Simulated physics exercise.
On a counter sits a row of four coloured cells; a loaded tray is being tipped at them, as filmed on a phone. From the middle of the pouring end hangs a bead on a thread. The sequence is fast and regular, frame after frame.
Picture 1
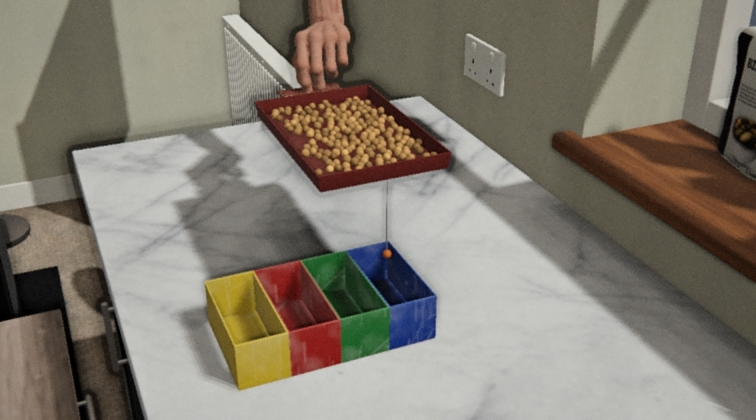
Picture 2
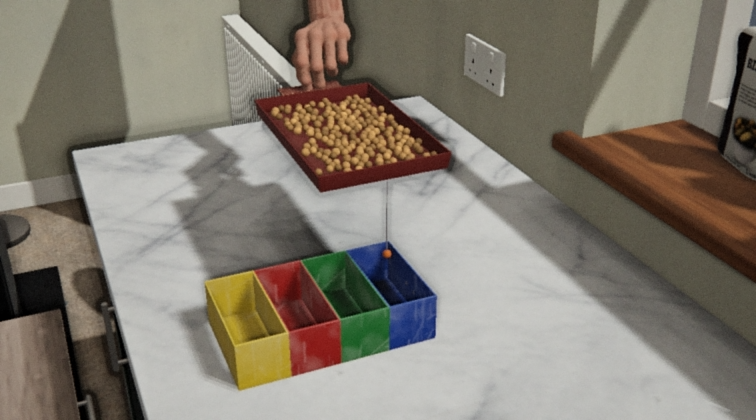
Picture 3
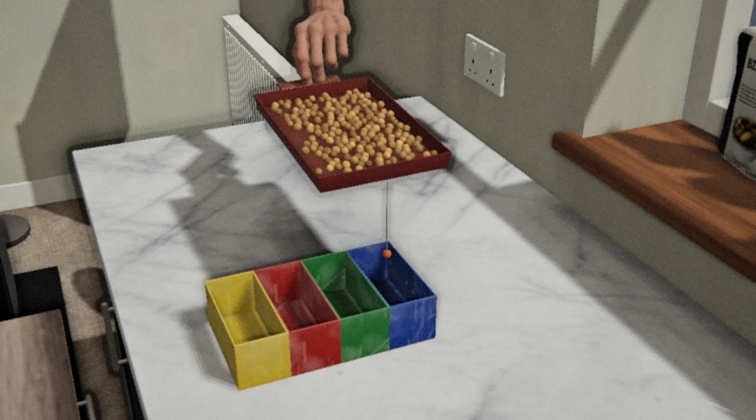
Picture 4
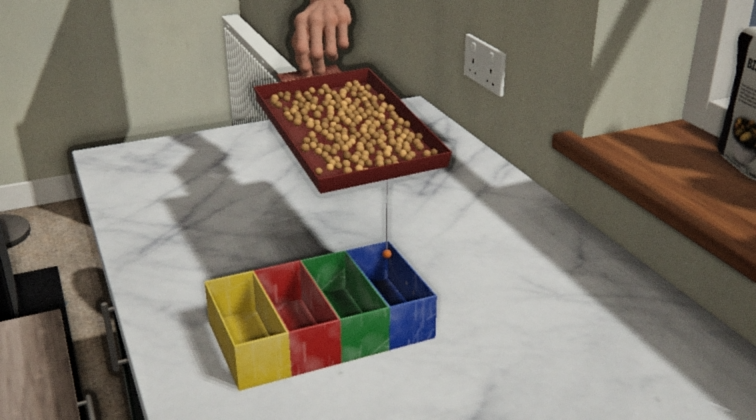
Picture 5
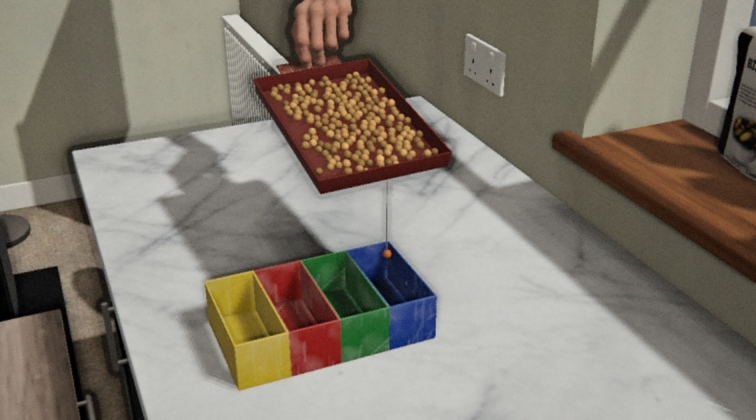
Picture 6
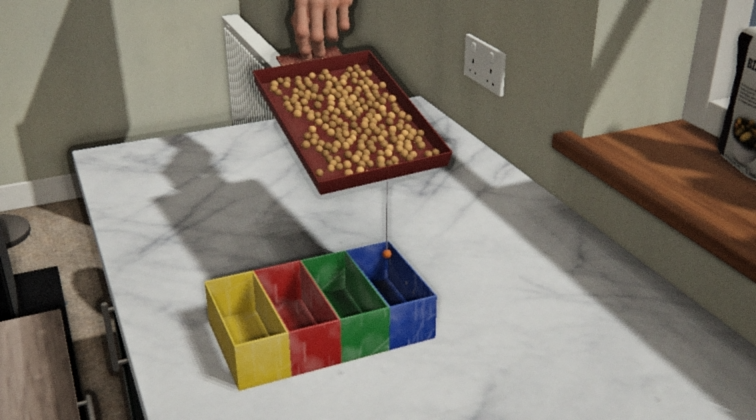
A hand raised the back of a dark red tray of small round beads above a row of yellow, red, green and blue boxes, and the tray tilted steadily more as the beads shifted on it.
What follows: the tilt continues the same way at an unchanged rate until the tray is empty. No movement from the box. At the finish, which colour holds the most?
Green holds the most.
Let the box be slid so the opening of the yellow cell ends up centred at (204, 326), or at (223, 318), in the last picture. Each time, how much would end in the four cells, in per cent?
You'd get about 60 per cent first and about 80 per cent second.
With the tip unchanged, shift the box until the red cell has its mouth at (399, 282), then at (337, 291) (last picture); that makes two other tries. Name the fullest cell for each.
Attempt 1 - the yellow one; attempt 2 - that red cell.
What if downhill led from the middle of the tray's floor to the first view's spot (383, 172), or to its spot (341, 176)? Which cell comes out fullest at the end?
So the first one goes to the cell in blue and the second to the green cell.
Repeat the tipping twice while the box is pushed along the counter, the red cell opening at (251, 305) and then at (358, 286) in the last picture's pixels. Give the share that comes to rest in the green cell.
20 per cent the first time, 20 per cent the second time.
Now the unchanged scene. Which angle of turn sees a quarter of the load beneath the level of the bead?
Around 85 degrees of turn.
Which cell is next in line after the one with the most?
Second place: The blue cell.
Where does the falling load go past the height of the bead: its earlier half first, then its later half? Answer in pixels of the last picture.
First part (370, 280), rest (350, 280).
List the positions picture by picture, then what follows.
The first frame shows corners of the pouring end at (320, 175) and (448, 152), level; middle of the load at (352, 134), round wooden beads; bead on its thread at (387, 254); yellow cell at (263, 357); red cell at (315, 344); green cell at (365, 331); blue cell at (413, 319).
The second frame shows corners of the pouring end at (320, 176) and (448, 152), level; middle of the load at (352, 133).
The third frame shows corners of the pouring end at (320, 176) and (448, 151), tipped barely, lowest at the left corner; middle of the load at (352, 130).
The fourth frame shows corners of the pouring end at (320, 178) and (449, 151), tipped a little, lowest at the left corner; middle of the load at (352, 125).
The fifth frame shows corners of the pouring end at (321, 179) and (449, 151), tipped a little, lowest at the left corner; middle of the load at (353, 121).
The sixth frame shows corners of the pouring end at (321, 180) and (449, 151), tipped a little, lowest at the left corner; middle of the load at (353, 119), about half on the move; yellow cell at (263, 357); red cell at (315, 344); green cell at (365, 331); blue cell at (413, 319).
Soon after the last picture, tray tipped steeply; nearly all on the tray; a stray few in the red cell; a stray few in the green cell.
A little later, tray tipped right over; about a third on the tray; a small part in the green cell; a small part in the blue cell; a small part in the red cell; about a third falling or outside the box.
Later still, tray tipped past a quarter turn; about half in the green cell; about a quarter in the blue cell; a small part in the red cell; a stray few in the yellow cell; about a quarter falling or outside the box.
By the end, tray tipped past a quarter turn; about half in the green cell; about a quarter in the blue cell; a small part in the red cell; a stray few in the yellow cell; about a quarter outside the box.
